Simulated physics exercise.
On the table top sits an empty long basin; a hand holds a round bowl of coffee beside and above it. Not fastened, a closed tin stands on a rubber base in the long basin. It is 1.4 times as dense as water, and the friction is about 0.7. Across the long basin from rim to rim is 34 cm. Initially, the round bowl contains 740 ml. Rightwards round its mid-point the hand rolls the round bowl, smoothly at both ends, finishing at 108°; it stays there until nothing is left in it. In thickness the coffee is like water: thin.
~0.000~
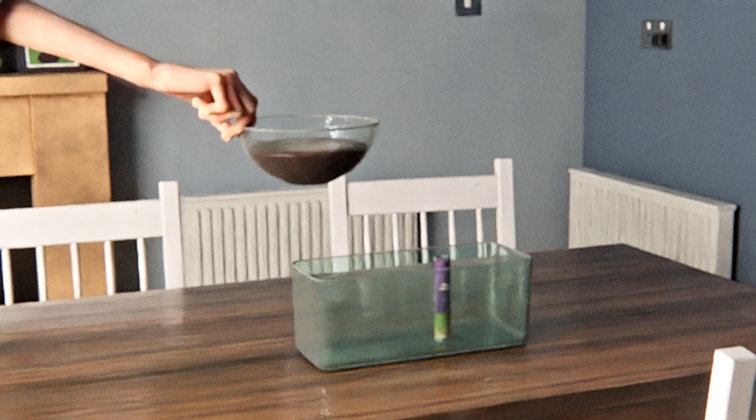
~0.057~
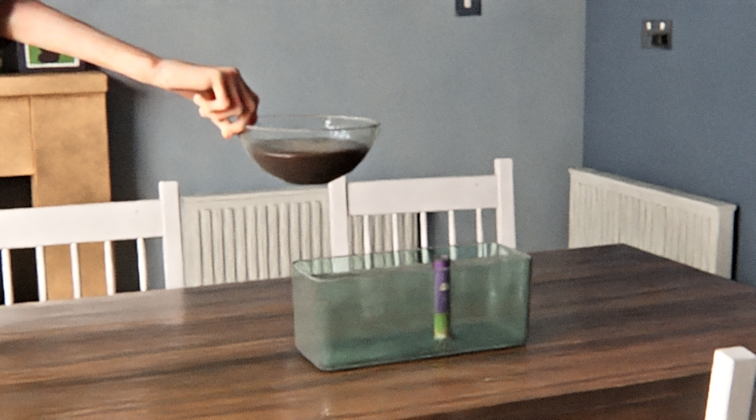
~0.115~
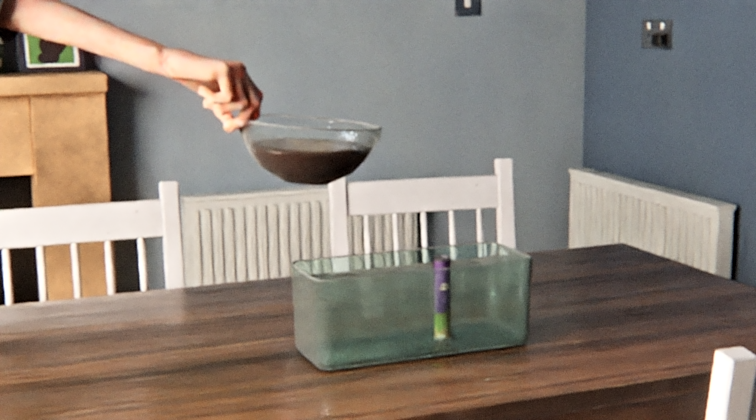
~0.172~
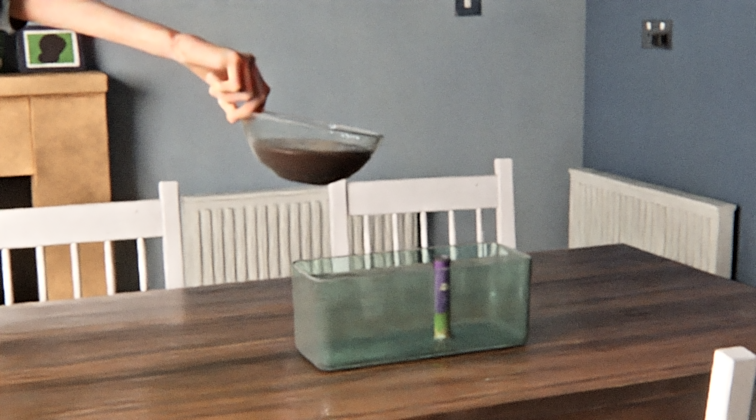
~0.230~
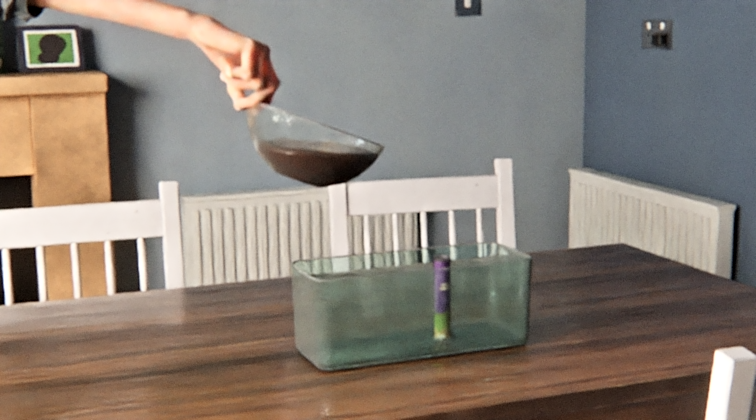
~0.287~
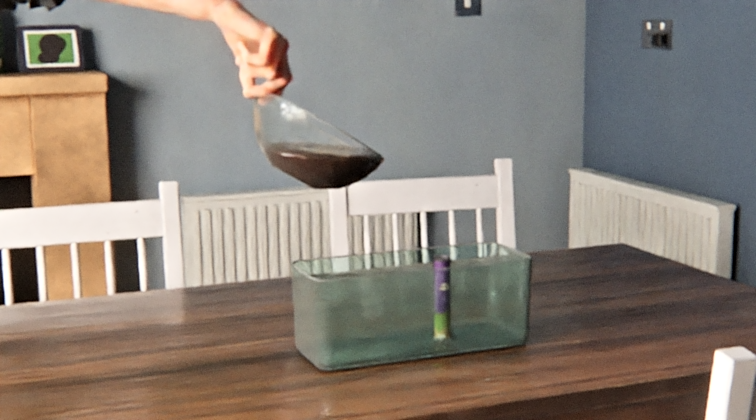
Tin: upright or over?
Over.
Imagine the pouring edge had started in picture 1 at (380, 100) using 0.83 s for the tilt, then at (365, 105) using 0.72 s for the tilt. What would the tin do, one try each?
Try 1: Tipped over; try 2: Still standing.
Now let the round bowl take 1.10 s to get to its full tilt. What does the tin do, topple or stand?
So the tin will hold steady.
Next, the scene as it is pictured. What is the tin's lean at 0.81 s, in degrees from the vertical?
About 0 degrees from upright.
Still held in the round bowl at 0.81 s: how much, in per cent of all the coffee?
Roughly 0 percent remains.
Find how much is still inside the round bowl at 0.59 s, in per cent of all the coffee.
Fraction remaining: Approx. 8 per cent.
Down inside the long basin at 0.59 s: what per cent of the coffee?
The basin holds roughly 50 in a hundred parts at that moment.
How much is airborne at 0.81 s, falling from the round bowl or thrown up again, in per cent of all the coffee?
Airborne share: Near 2 %.
By 0.59 s the tilt is 91° and 8 per cent is still to pour; the tin stands where it began.
By 0.81 s the tilt is 108° and 0 per cent is still to pour; the tin stands where it began.
By 1.04 s the tilt is 108° and 0 per cent is still to pour; the tin leans 45°.
By 1.29 s the tilt is 108° and 0 per cent is still to pour; the tin lies on its side.
At rest the tin lies on its side.
